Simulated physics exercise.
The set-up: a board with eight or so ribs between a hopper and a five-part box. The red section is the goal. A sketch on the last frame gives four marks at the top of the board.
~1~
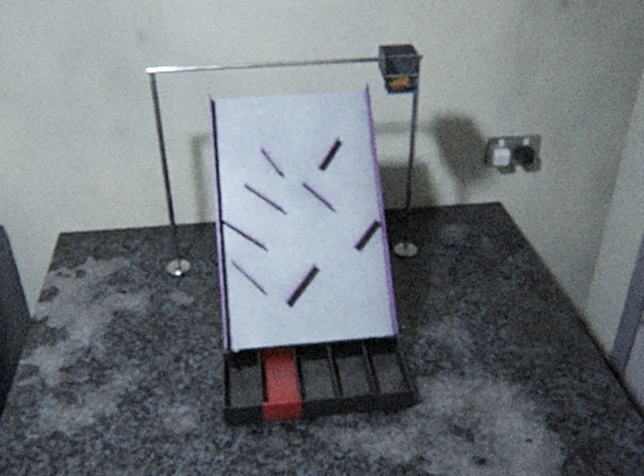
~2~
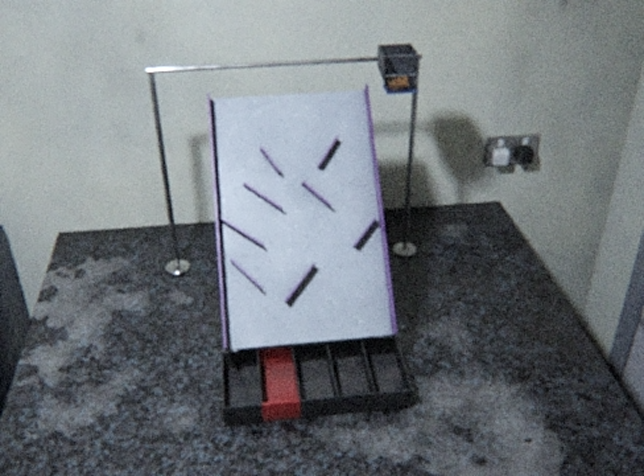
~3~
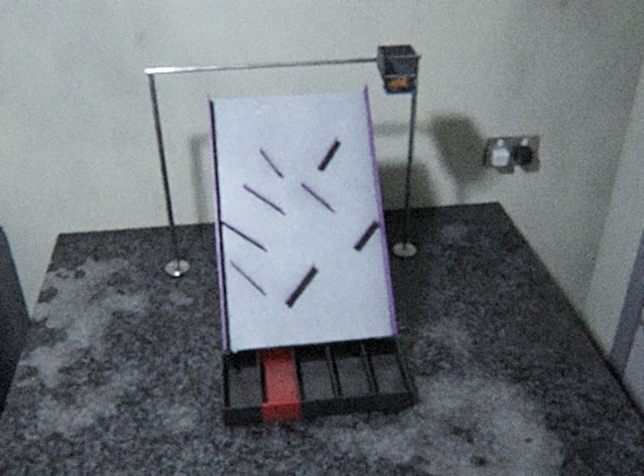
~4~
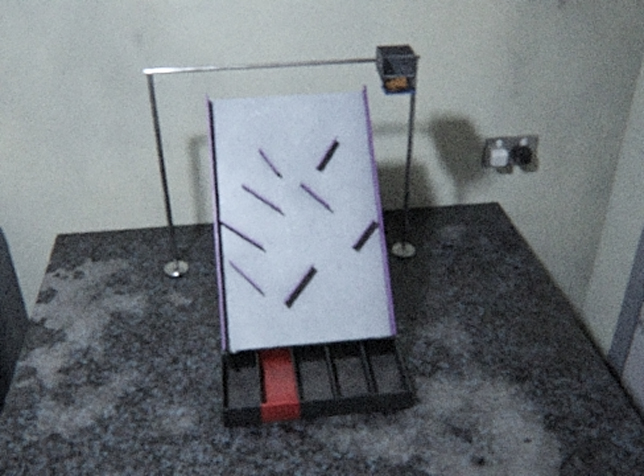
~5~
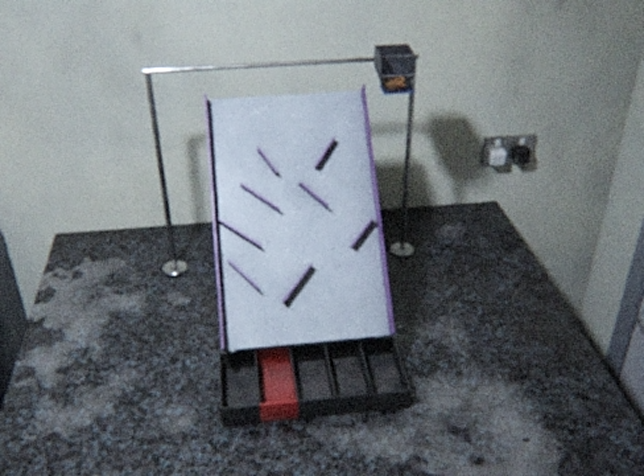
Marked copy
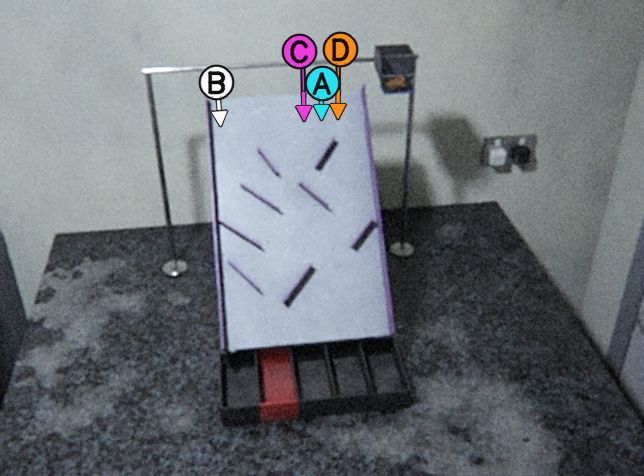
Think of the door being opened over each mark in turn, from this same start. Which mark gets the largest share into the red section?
B works best here.
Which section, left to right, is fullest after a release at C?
The fourth.
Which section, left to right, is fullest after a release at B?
The second.
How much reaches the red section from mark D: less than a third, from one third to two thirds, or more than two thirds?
Less than a third.
On the marked copy, mark A meets the board at (321, 114); mark B meets the board at (220, 120); mark C meets the board at (303, 115); mark D meets the board at (338, 113).
If A is chosen, a small part in the red section, most in other sections, a small part outside the box.
If B is chosen, about two thirds in the red section, about a quarter in other sections, a stray few held on the board.
If C is chosen, a small part in the red section, most in other sections, a stray few outside the box.
If D is chosen, a small part in the red section, most in other sections, a small part outside the box.
